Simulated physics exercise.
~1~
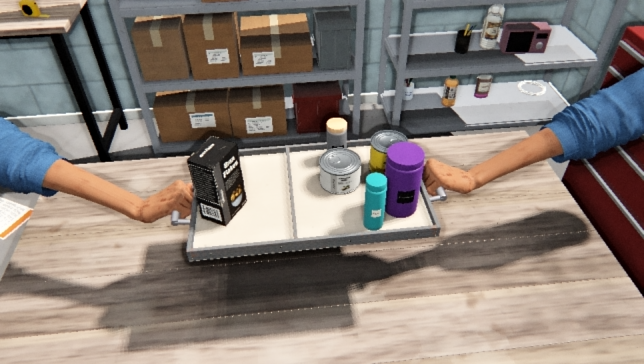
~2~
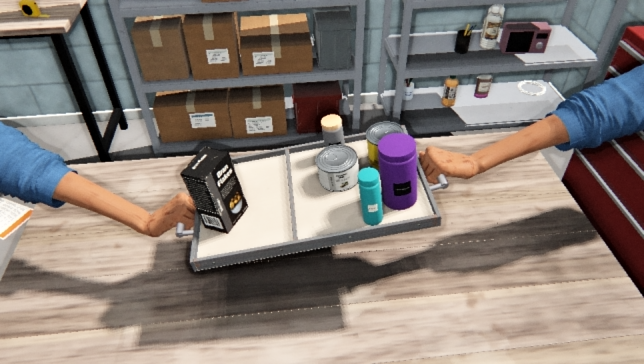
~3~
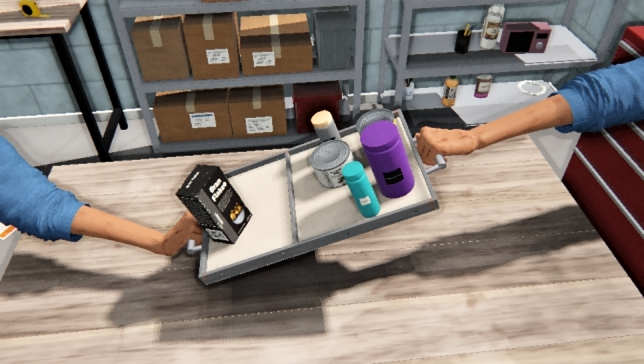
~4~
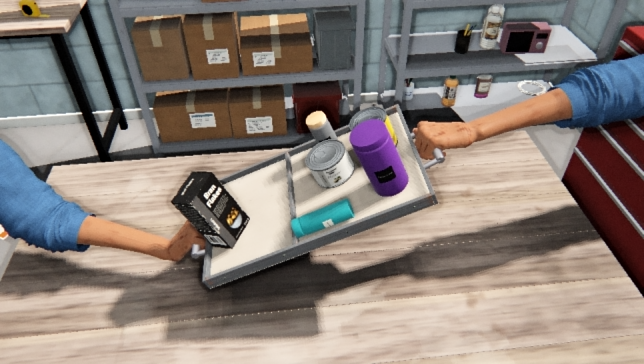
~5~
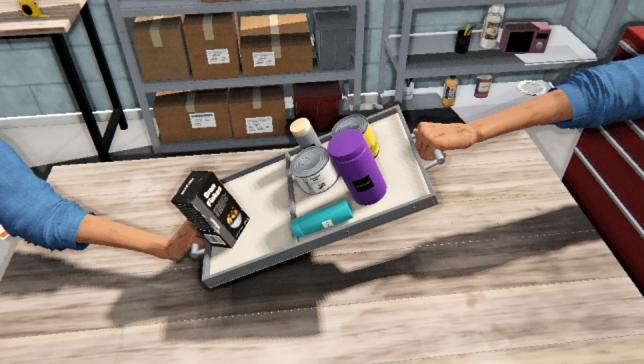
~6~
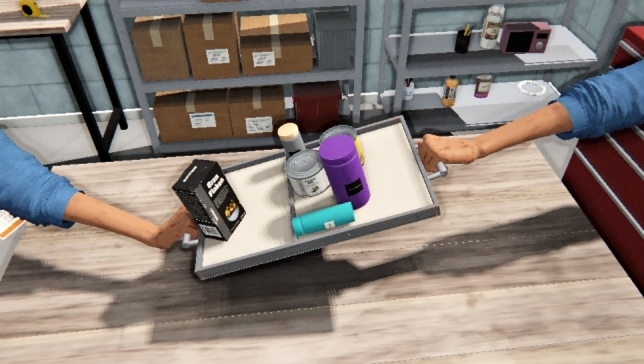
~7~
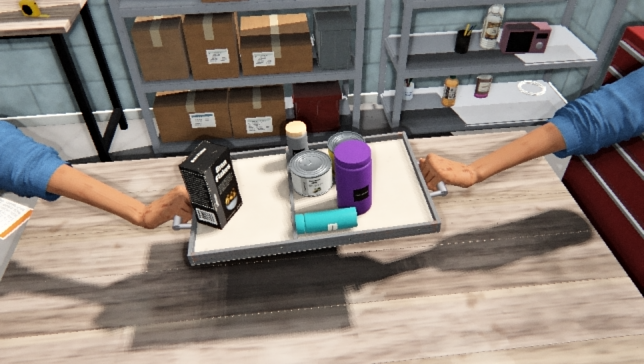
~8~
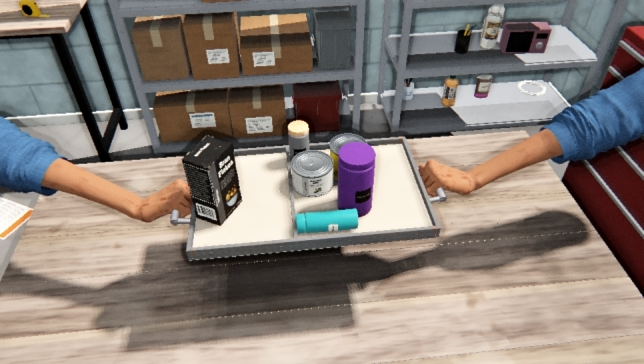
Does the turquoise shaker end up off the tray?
No, it topples onto its side as the tray tilts, but it is still lying on the tray once the tray is level again.
